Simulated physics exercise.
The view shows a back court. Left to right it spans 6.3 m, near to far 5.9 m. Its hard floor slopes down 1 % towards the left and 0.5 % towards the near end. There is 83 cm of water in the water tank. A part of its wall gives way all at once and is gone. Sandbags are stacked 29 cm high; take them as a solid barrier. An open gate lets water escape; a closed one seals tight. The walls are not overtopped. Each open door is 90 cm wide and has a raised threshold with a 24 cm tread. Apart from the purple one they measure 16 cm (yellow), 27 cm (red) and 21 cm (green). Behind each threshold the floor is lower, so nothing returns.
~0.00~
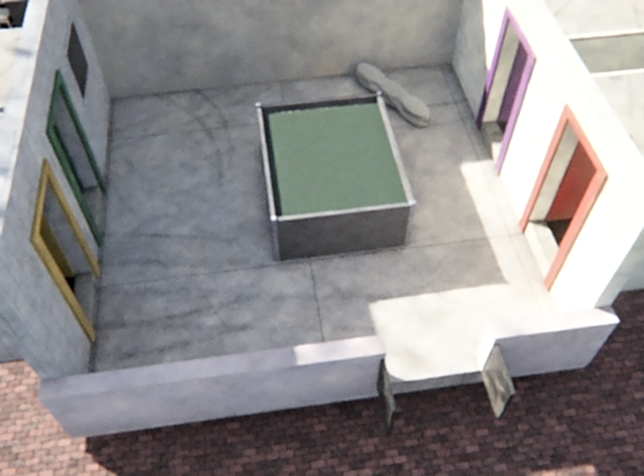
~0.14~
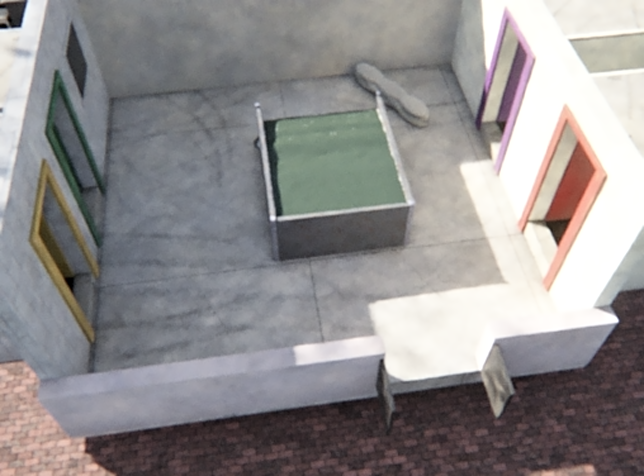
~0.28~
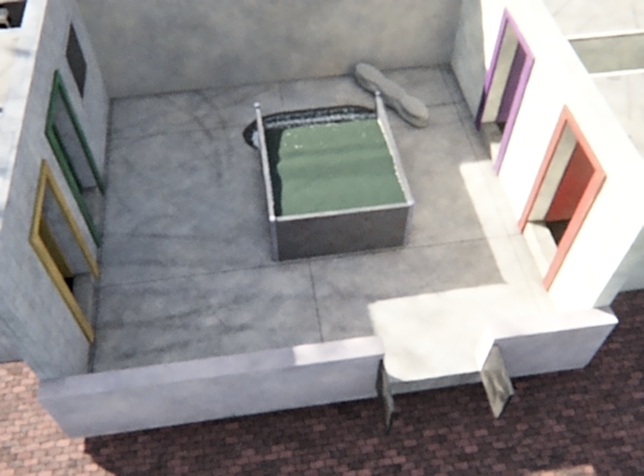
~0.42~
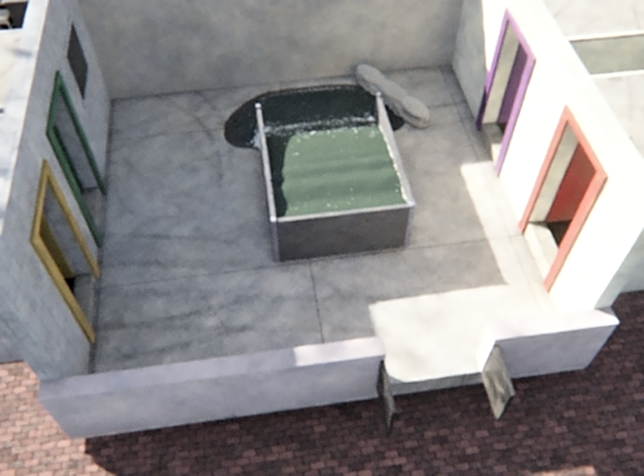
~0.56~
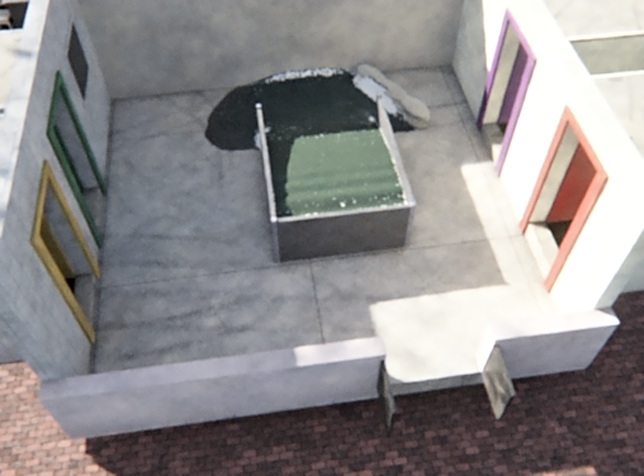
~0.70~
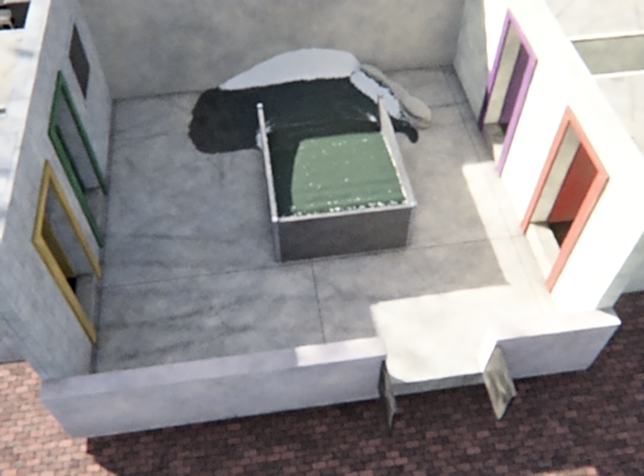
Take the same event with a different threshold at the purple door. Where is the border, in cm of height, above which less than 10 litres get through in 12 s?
About 6.5 cm.
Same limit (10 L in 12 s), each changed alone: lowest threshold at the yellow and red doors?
Roughly 12.0 cm at yellow and 9.5 cm at red.
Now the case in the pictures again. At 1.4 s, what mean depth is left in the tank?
About 43 cm.
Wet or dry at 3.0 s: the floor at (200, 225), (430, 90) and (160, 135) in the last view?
In turn: Dry, under water, wet.
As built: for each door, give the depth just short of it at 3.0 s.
In cm: Yellow 5, purple 6, red 0, green 16.
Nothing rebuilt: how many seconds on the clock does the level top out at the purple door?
Near 12.0 s.
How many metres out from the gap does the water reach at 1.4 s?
About 3.8 m.
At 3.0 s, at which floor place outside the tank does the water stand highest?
Around (112, 103).
After 1.4 s water covers 20 % of the floor, deepest (60 cm) near (312, 83); it has not reached the purple door.
After 3.0 s water covers 55 % of the floor, deepest (44 cm) near (112, 103); 6 cm at the purple door, 0 litres in over its 19 cm threshold.
After 12.0 s water covers 95 % of the floor, deepest (15 cm) near (382, 82); 9 cm at the purple door, 0 litres in over its 19 cm threshold.
At the purple door as built, the water arrived by 2.2 s and peaked near 10 cm at 11.8 s.
Run again over the same 12 s with other heights there, 17 litres in over 5.5 cm, 4 litres over 7.5 cm. The limit of 10 litres is kept from about 6.5 cm up.
